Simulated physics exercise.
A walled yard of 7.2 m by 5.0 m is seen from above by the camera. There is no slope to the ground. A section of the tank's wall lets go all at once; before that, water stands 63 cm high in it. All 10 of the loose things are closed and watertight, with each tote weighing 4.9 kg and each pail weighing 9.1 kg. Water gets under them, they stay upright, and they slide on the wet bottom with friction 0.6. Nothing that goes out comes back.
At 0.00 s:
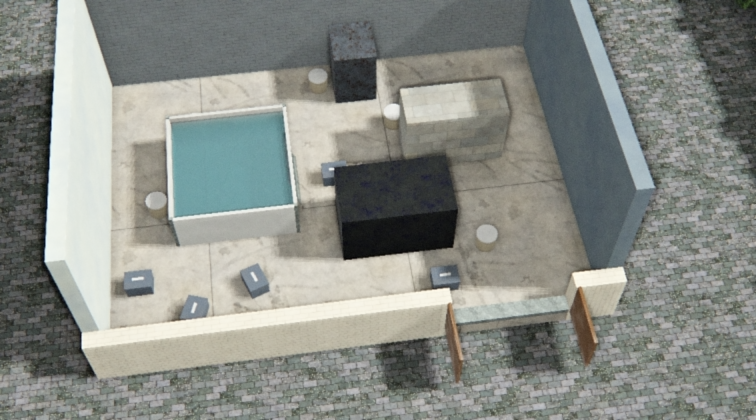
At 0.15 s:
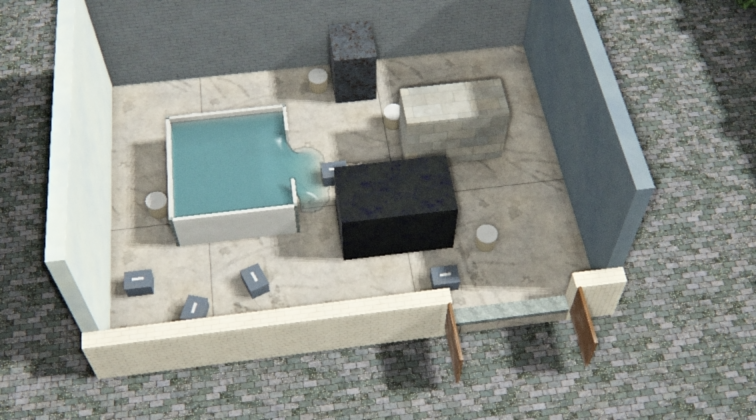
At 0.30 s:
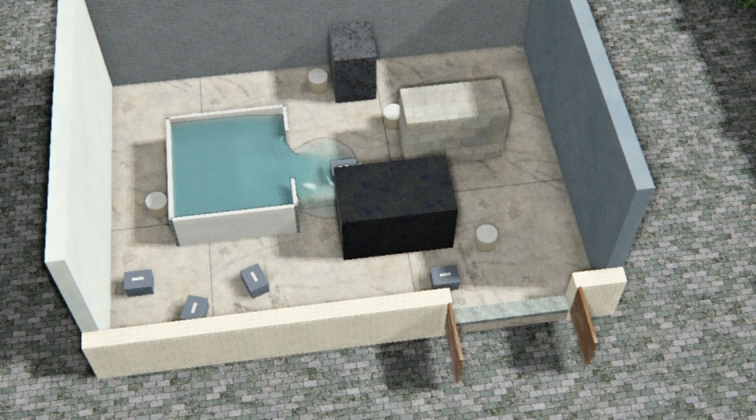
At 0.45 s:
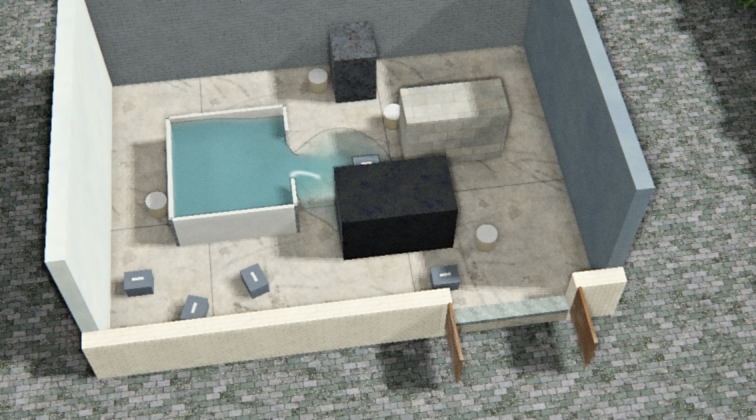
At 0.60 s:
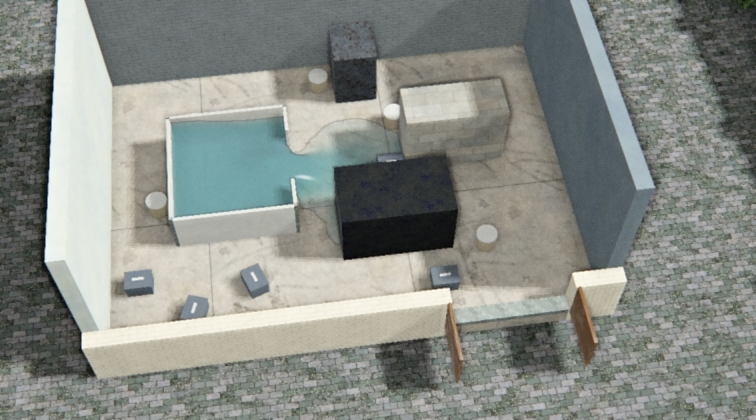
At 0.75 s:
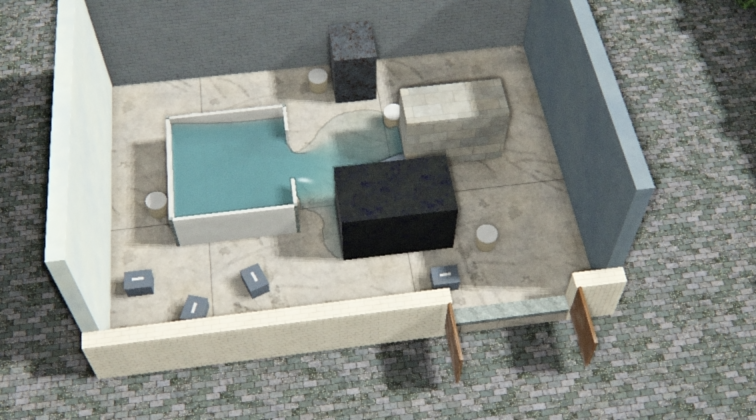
Water bursts through the right side of a white-walled tank and spreads across the flat floor of a walled yard, seen from high above by a still camera. Around it sit a black block, a dark pillar, a pale stone block, small grey boxes and whitish pails. The water pushes one grey box rightward behind the black block, while the other things stay in place.
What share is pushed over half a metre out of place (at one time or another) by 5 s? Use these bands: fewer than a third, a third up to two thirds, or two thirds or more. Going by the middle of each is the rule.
It falls in fewer than a third.
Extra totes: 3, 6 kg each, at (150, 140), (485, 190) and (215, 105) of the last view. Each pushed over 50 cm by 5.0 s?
In order: Within it, beyond it, within it.
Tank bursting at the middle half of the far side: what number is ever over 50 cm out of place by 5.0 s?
5.
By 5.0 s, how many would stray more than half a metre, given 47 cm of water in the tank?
In that case the number is 2.
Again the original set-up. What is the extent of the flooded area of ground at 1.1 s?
Somewhere around 9.0 m2, roughly.
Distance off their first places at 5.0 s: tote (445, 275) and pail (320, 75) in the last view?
Taking them in turn, I get 5 cm for the first and 0 cm for the second.
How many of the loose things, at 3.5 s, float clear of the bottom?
Count at that moment: 2.
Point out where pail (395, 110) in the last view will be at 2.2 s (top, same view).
Roughly at (456, 51).
After 1.1 s 1 of 10 are over 50 cm from their spots; 1 afloat.
After 2.2 s 2 of 10 are over 50 cm from their spots; 1 afloat.
After 3.5 s 2 of 10 are over 50 cm from their spots; 2 afloat.
After 5.0 s 2 of 10 are over 50 cm from their spots, and 2 have been at some point; 1 afloat.
